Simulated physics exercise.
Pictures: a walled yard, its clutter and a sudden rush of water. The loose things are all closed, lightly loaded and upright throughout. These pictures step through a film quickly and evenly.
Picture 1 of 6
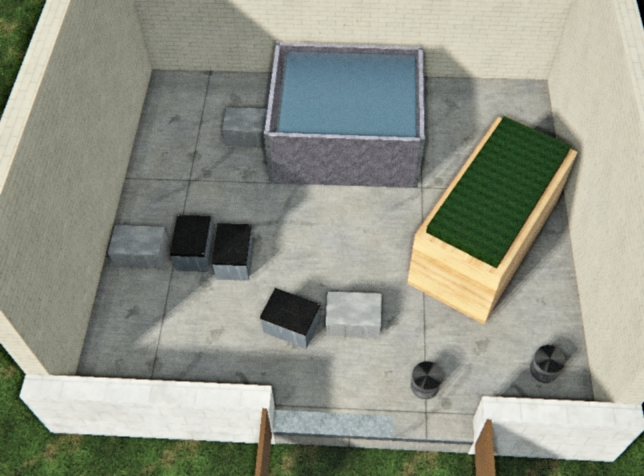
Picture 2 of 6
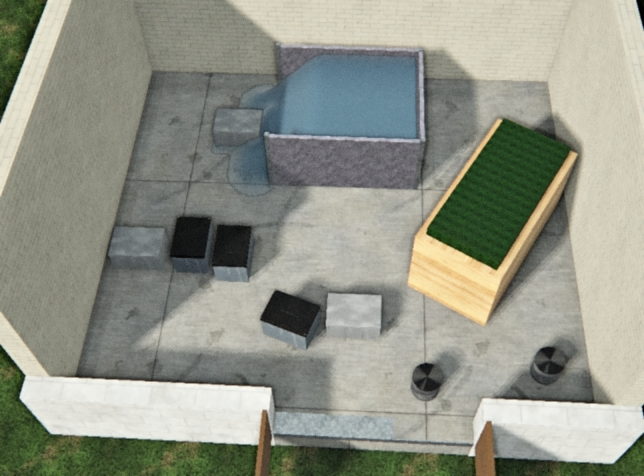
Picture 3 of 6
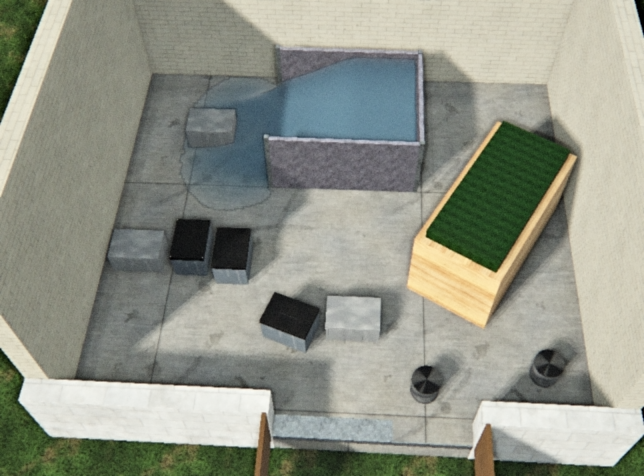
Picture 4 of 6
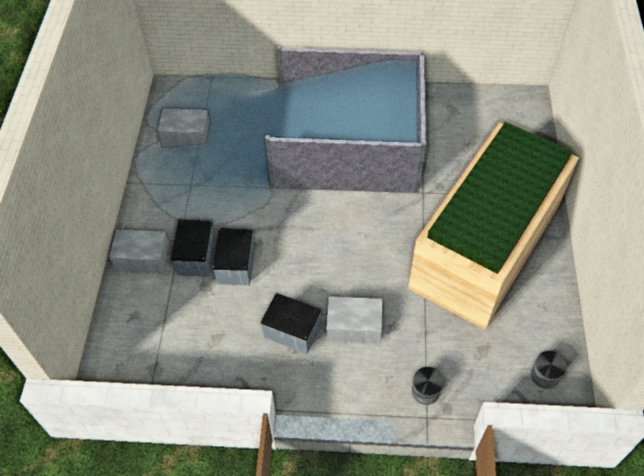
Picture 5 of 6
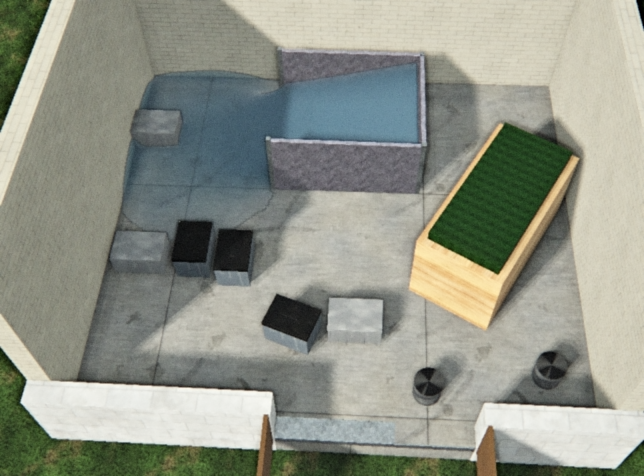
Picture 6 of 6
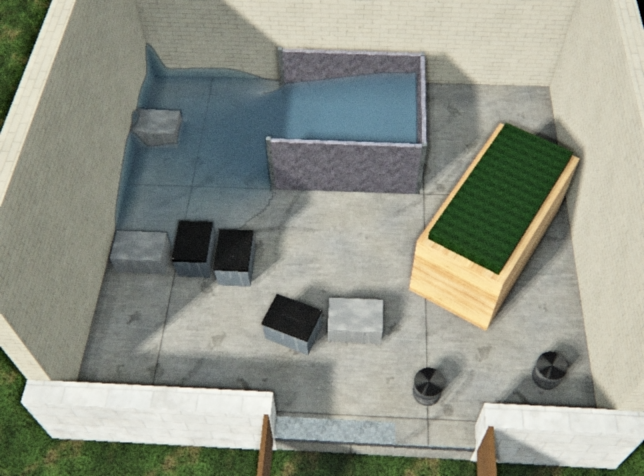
At first, a walled yard holds a full stone-sided tank, scattered boxes, two dark pails and a wooden planter topped with green. The tank's left side opens and water rushes out, pushing a grey crate leftward across the paving. The water spreads to the walls, with the crate beside the left one, while the other objects stay put.
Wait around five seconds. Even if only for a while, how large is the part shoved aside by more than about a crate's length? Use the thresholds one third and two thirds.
I'd put it at two thirds or higher.
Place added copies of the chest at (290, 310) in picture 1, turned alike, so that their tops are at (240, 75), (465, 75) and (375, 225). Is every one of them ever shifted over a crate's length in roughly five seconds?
Listed in sequence, the answers are displaced a stride, displaced a stride and remains nearby.
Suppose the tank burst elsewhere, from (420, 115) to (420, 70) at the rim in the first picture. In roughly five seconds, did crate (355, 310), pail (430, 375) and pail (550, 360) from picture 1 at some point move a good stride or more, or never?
Results in order: Stayed short / cleared that distance / cleared that distance.
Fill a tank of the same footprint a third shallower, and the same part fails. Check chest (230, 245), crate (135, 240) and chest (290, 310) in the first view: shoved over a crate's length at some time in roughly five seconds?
As asked: Went the distance, went the distance, fell short.
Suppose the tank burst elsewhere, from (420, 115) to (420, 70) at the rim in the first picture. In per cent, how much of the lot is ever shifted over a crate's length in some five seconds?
Estimate: Roughly 20 per cent.
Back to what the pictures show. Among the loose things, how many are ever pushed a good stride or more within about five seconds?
8 in total.
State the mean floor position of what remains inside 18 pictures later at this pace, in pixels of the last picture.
At about (357, 343).
A moment on, 1 of 8 are well off their spots; 1 afloat.
Next, 2 of 8 are well off their spots; 1 afloat.
Later, 5 of 8 are well off their spots; 3 afloat.
In the end, 8 of 8 are well off their spots, and 8 have been at some point; 6 afloat.
